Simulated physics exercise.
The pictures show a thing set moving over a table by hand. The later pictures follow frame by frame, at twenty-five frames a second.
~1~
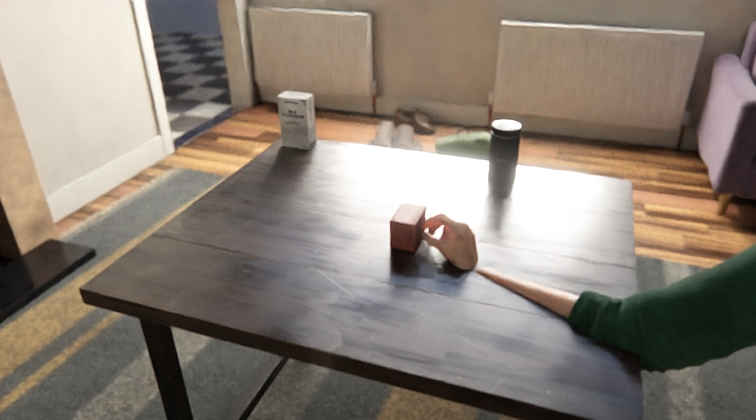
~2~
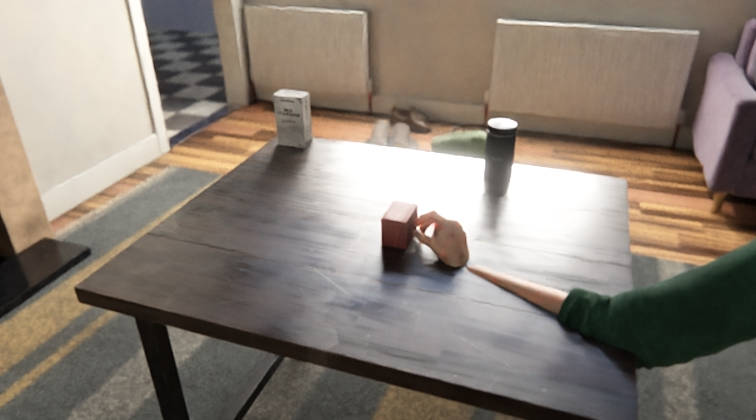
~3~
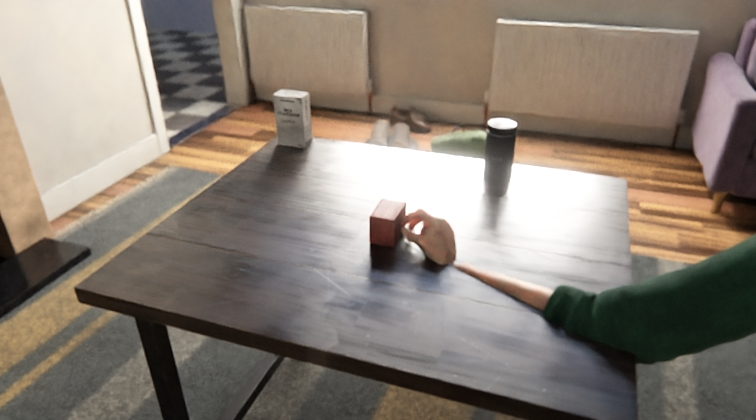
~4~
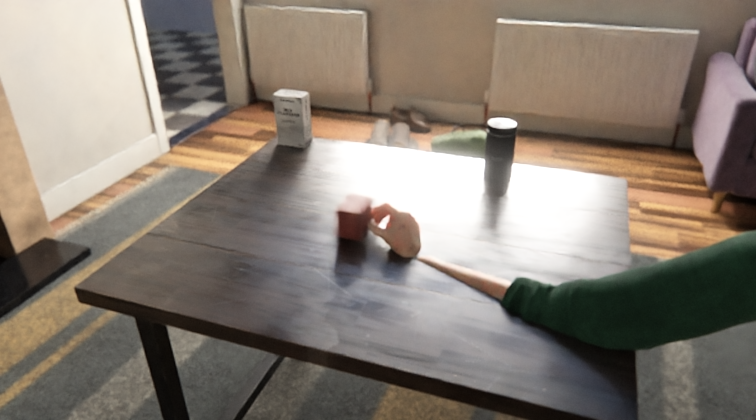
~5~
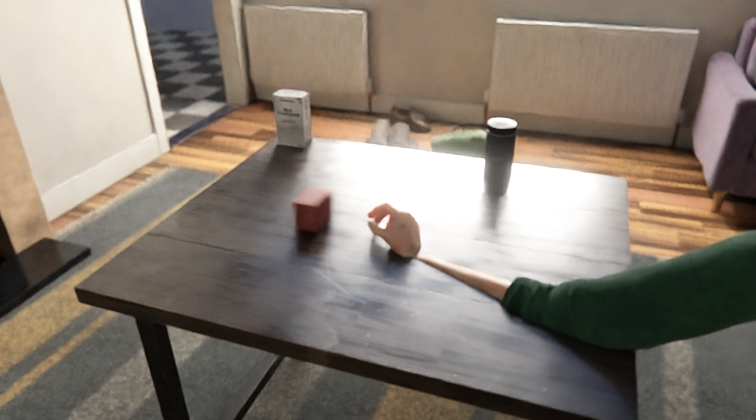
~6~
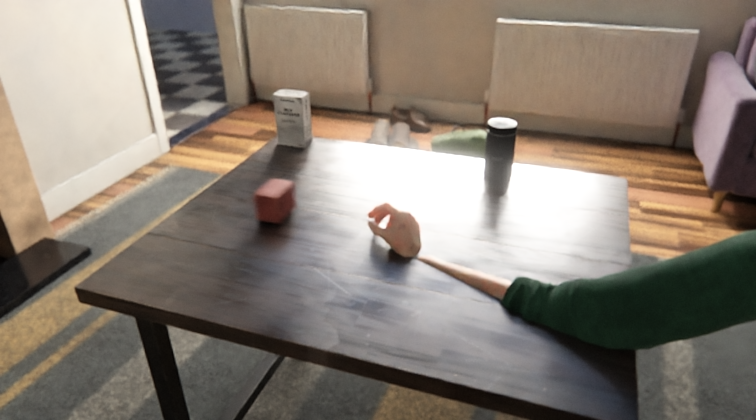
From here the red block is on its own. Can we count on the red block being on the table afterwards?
The red block falls off the table.
Then, 0.10 s after the last picture, red block tipped 4° from how it was near (192, 187).
Then, 0.30 s after the last picture, red block now off the table.
Then, 0.40 s after the last picture, things are still on the move.
Then, 0.60 s after the last picture, as before.
By the end, off the table, red block.
